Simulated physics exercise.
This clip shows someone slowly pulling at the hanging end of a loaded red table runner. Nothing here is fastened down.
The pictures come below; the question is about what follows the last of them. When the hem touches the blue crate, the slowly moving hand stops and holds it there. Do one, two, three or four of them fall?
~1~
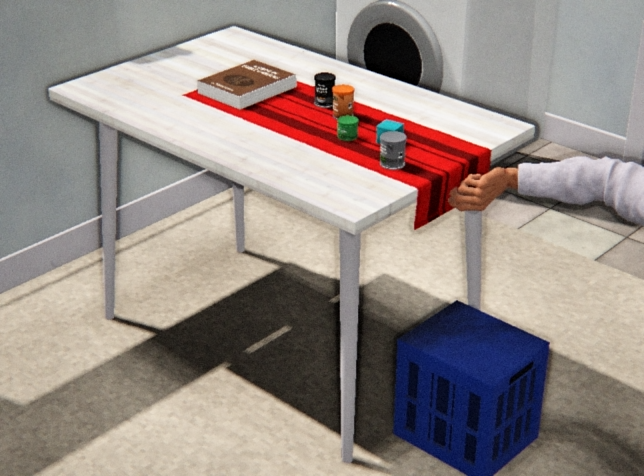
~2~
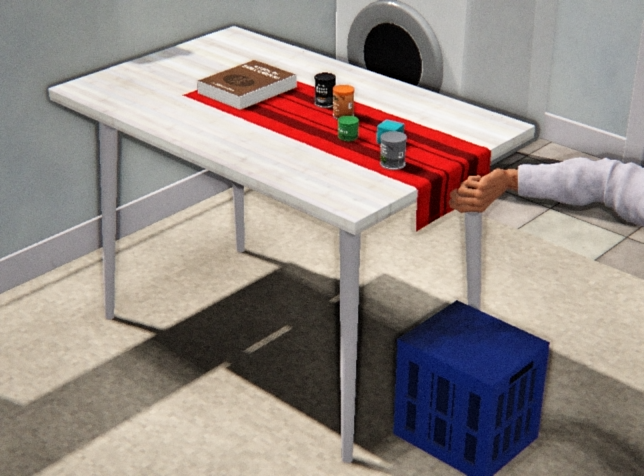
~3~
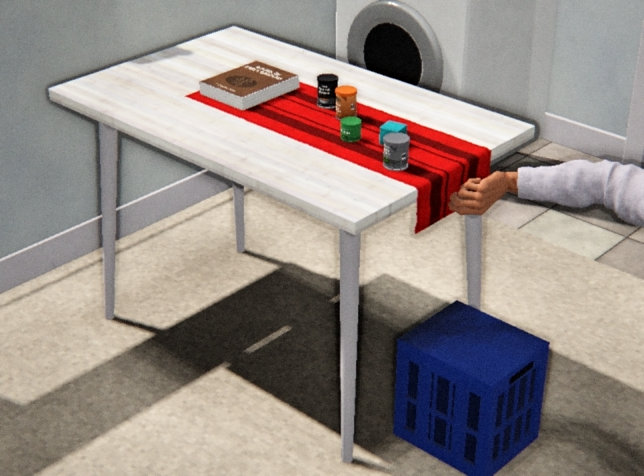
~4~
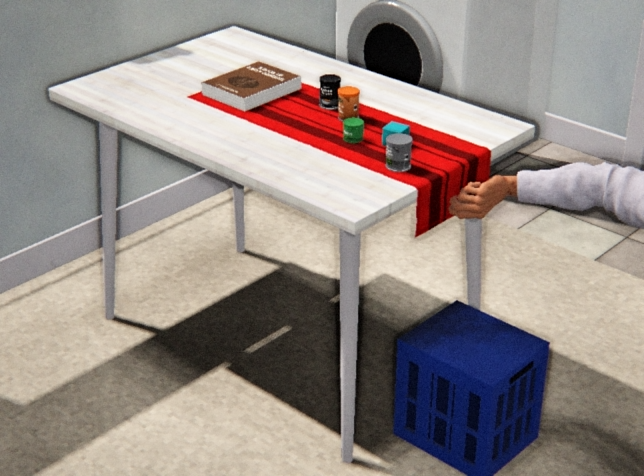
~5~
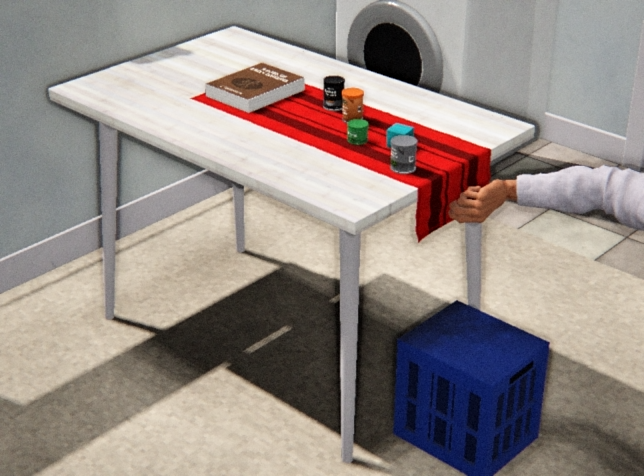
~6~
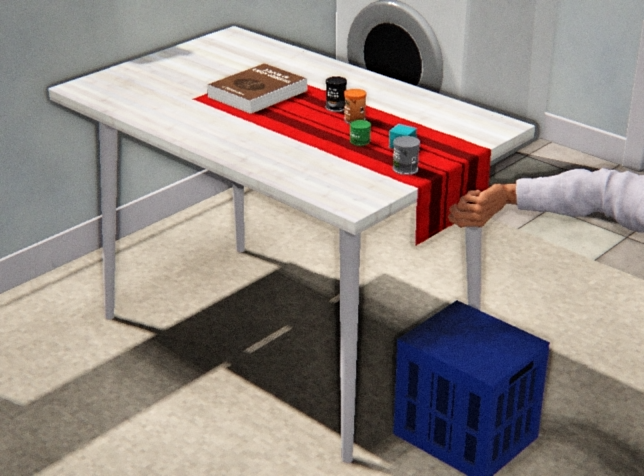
It is three.
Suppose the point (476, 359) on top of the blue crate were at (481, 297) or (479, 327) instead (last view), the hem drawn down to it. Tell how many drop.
Then 1, then 2.
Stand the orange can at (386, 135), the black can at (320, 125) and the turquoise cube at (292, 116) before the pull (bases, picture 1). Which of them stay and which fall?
In the end the orange can is no longer on top, the black can is still on top, and the turquoise cube is still on top.
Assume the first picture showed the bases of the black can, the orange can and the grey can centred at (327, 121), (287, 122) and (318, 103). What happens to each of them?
Fate of the black can: It stays; fate of the orange can: It stays; fate of the grey can: It stays.
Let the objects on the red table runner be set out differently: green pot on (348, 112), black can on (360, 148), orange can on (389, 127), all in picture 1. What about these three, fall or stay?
My call: The green pot hangs on; the black can takes a tumble; the orange can takes a tumble.
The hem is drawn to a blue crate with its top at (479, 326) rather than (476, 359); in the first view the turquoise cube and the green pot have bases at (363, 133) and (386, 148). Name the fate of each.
The turquoise cube ends up still on top and the green pot ends up off the top.
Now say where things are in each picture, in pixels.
In the first frame, hem (414, 230); grey can (393, 137); turquoise cube (390, 125); green pot (348, 120); orange can (344, 88); black can (325, 76); top of the crate (476, 359).
In the second frame, hem (416, 232); grey can (394, 137).
In the third frame, hem (415, 234); turquoise cube (394, 126).
In the fourth frame, hem (415, 237); green pot (354, 122); top of the crate (476, 359).
In the fifth frame, hem (418, 243); orange can (353, 92).
In the sixth frame, hem (415, 246); grey can (407, 141); turquoise cube (403, 129); green pot (360, 124); orange can (356, 92); black can (336, 80).
Soon after, hem near (450, 277); grey can gone.
Then, hem on the crate; grey can, turquoise cube and green pot gone.
At rest, hem on the crate; grey can, turquoise cube and green pot gone. Over the edge go three.
